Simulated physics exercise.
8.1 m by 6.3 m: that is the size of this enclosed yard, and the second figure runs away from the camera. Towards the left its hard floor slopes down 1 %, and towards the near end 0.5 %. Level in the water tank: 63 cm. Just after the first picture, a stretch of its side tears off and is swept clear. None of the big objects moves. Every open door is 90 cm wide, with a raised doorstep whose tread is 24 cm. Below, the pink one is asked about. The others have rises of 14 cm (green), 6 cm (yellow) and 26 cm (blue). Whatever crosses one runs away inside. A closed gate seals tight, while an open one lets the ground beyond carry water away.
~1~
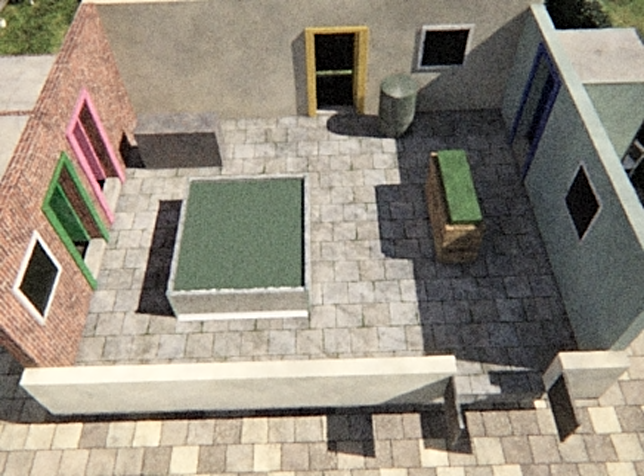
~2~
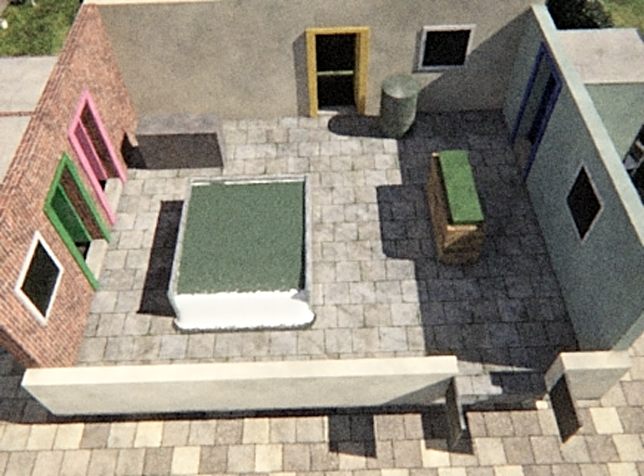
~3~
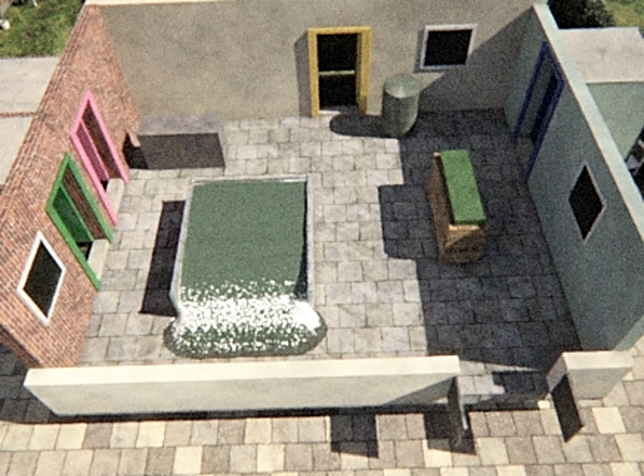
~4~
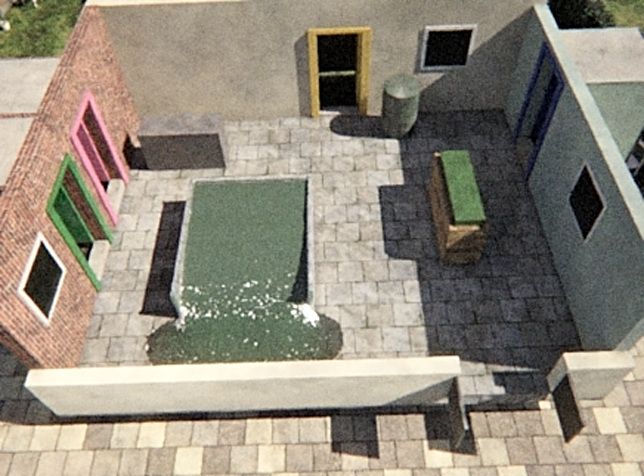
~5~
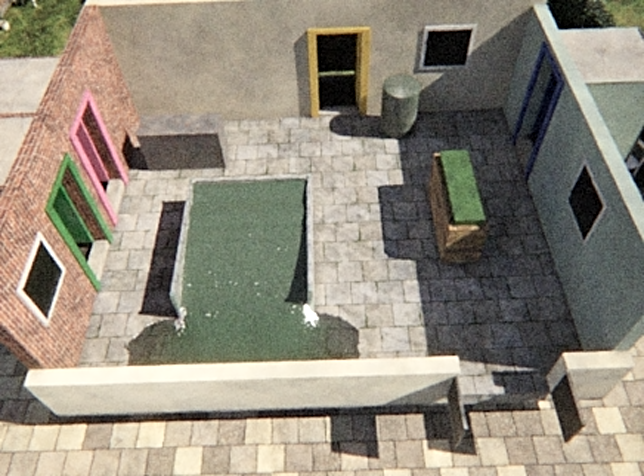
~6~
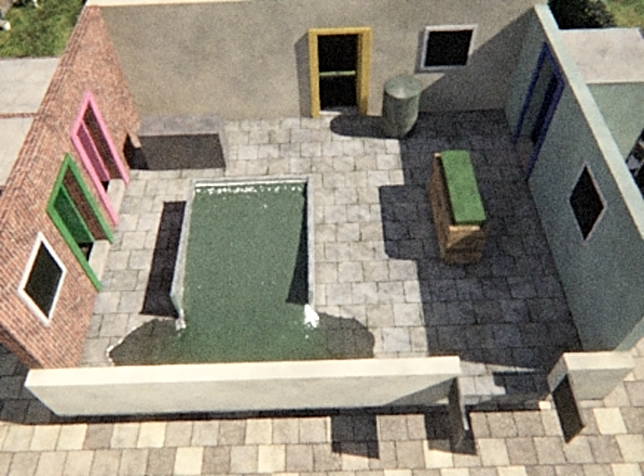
The clip shows a walled, paved yard with colored doors and a rectangular tank of green water; the tank's near side gives way, and water pours out in a white, foaming rush, then spreads across the paving by the low front wall.
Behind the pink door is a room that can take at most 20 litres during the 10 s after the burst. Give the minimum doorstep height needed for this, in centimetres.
Roughly 12 centimetres.
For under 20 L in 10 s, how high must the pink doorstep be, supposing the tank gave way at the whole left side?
With that break, close to 27 cm.
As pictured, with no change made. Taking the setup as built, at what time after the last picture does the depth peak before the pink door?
Roughly at 6.0 s.
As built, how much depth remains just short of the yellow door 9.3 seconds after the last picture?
The depth there is around 6.5 cm.
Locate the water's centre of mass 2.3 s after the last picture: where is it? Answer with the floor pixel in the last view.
The balance point sits at roughly (252, 312).
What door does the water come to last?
Yellow, last of all.
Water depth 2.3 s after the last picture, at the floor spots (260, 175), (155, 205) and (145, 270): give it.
Depth: About 0, 4, 7 cm.
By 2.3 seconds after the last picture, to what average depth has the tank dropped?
It averages close to 18 centimetres.
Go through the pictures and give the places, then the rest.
The first frame shows still water, 63 cm deep, in the water tank at (244, 233); the pink door at (100, 165) is dry.
In the second frame, the front is at (188, 330), 0.3 m from the gap at (243, 305); 0.5 m2 of floor is wet, 63 cm left at the back.
In the third frame, the front is at (187, 353), 0.7 m from the gap at (246, 307); 1.6 m2 of floor is wet, 63 cm left at the back.
In the fourth frame, water pours out at (246, 308) and has run 1.2 m, to a hidden place; about 10 cm deep outside, 63 cm at the back.
In the fifth frame, the gap is at (246, 308), the front 1.4 m out at a hidden place; the back of the water tank holds 62 cm.
In the sixth frame, the gap is at (247, 309), the front 1.5 m out at a hidden place; the back of the water tank holds 56 cm; the pink door at (104, 167), 3.8 m from the gap, is still 3.1 m from the nearest water.
Then, 0.7 s after the last picture water covers 15 % of the floor, deepest (50 cm) near (233, 377); it has not reached the pink door.
Then, 2.3 s after the last picture water covers 45 % of the floor, deepest (42 cm) near (72, 393); 5 cm at the pink door, 0 litres in over its 20 cm doorstep.
Then, 9.3 s after the last picture water covers 100 % of the floor, deepest (13 cm) near (72, 393); 10 cm at the pink door, 0 litres in over its 20 cm doorstep.
At the pink door as built, the water peaked near 17 cm, 6.1 s after the last picture.
Run again over the same 10 s with other heights there, 26 litres in over 11 cm, 8 litres over 14.5 cm. The limit of 20 litres is kept from about 12 cm up.
